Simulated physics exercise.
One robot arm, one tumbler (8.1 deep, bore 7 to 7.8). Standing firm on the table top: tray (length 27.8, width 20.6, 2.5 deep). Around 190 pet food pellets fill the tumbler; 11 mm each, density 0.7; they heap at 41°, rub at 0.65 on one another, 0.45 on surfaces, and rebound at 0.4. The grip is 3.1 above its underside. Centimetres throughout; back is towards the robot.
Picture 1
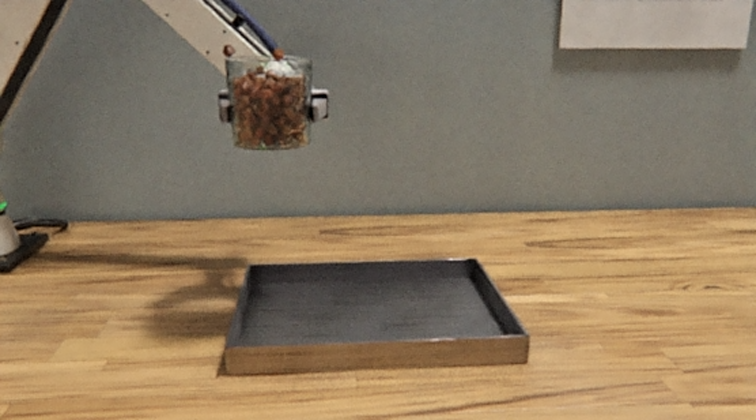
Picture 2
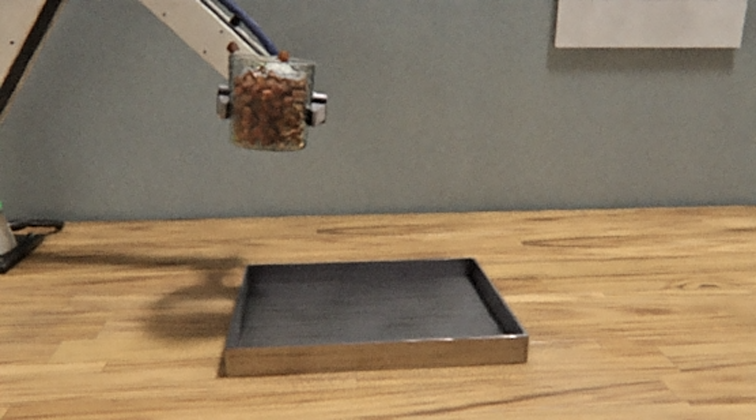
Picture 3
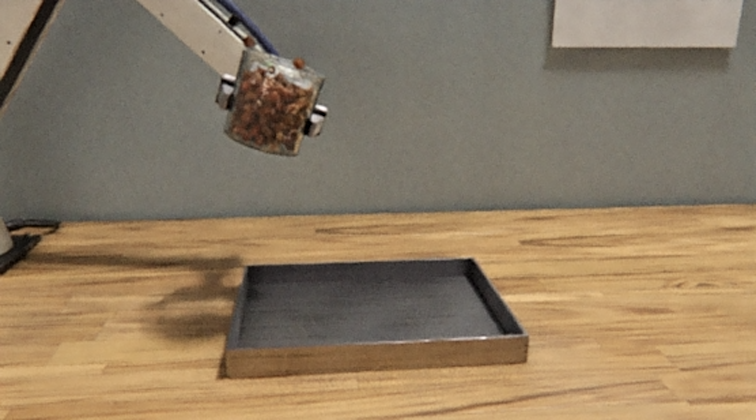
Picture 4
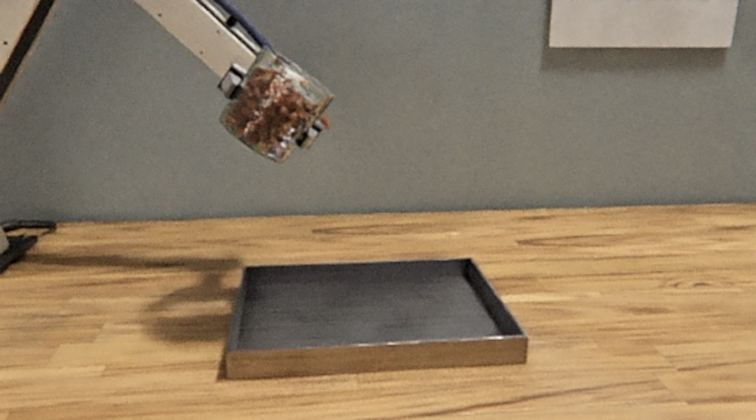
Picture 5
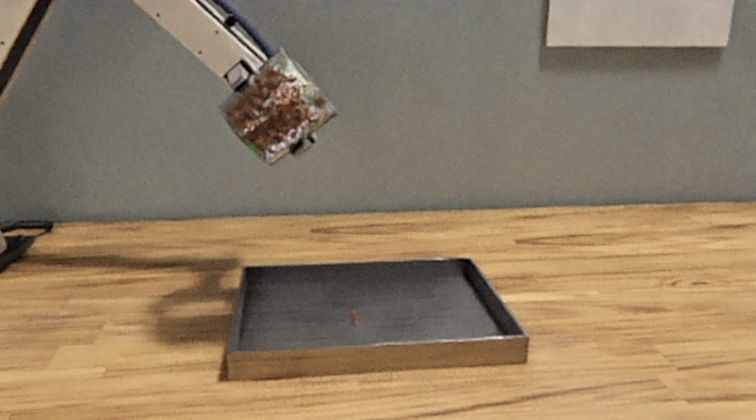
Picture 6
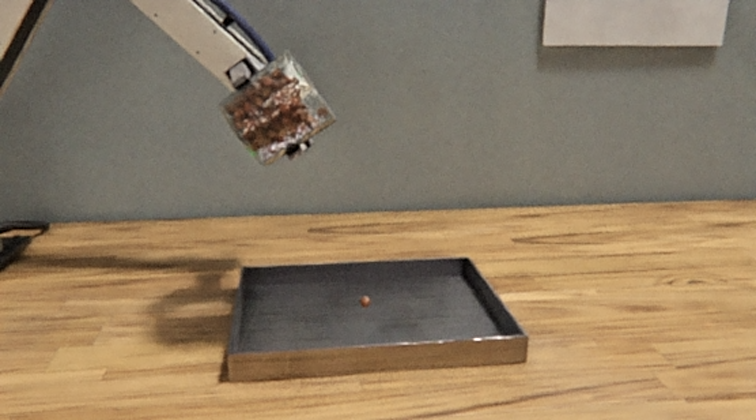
A robot arm held a clear tumbler full of reddish-brown pellets above a dark, empty tray on a wooden table, then tilted it steadily to the right, and a single pellet dropped into the tray.
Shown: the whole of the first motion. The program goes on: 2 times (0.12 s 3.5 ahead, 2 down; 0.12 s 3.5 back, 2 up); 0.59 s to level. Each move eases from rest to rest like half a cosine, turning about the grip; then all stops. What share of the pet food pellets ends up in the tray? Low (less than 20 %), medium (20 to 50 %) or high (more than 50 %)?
Share in the tray: Low (less than 20 %).
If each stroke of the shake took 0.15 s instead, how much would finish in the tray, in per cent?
Then about 0 per cent.
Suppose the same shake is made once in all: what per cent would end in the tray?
It would be near 5 per cent.
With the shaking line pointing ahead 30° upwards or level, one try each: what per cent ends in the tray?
About 25 and 15 per cent.
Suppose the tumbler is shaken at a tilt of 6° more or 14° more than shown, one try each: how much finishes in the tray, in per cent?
About 5 and 10 per cent.
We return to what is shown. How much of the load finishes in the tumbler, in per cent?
Roughly 95 per cent.
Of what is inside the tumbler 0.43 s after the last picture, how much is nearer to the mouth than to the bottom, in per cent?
About 45 per cent.
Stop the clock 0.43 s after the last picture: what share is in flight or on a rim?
About 0 per cent.
Then, 0.43 s after the last picture, tilted 55° forward, highest piece 25 above the table; 185 in the tumbler, 6 in the tray.
Then, 0.86 s after the last picture, tilted 16° forward, highest piece 27 above the table; 185 in the tumbler, 6 in the tray.
Then, 1.27 s after the last picture, level, highest piece 28 above the table; 185 in the tumbler, 6 in the tray.
Then, 2.32 s after the last picture, level, highest piece 28 above the table; 185 in the tumbler, 6 in the tray.
Final count, 185 in the tumbler, 6 in the tray. That is 3 % in the tray.
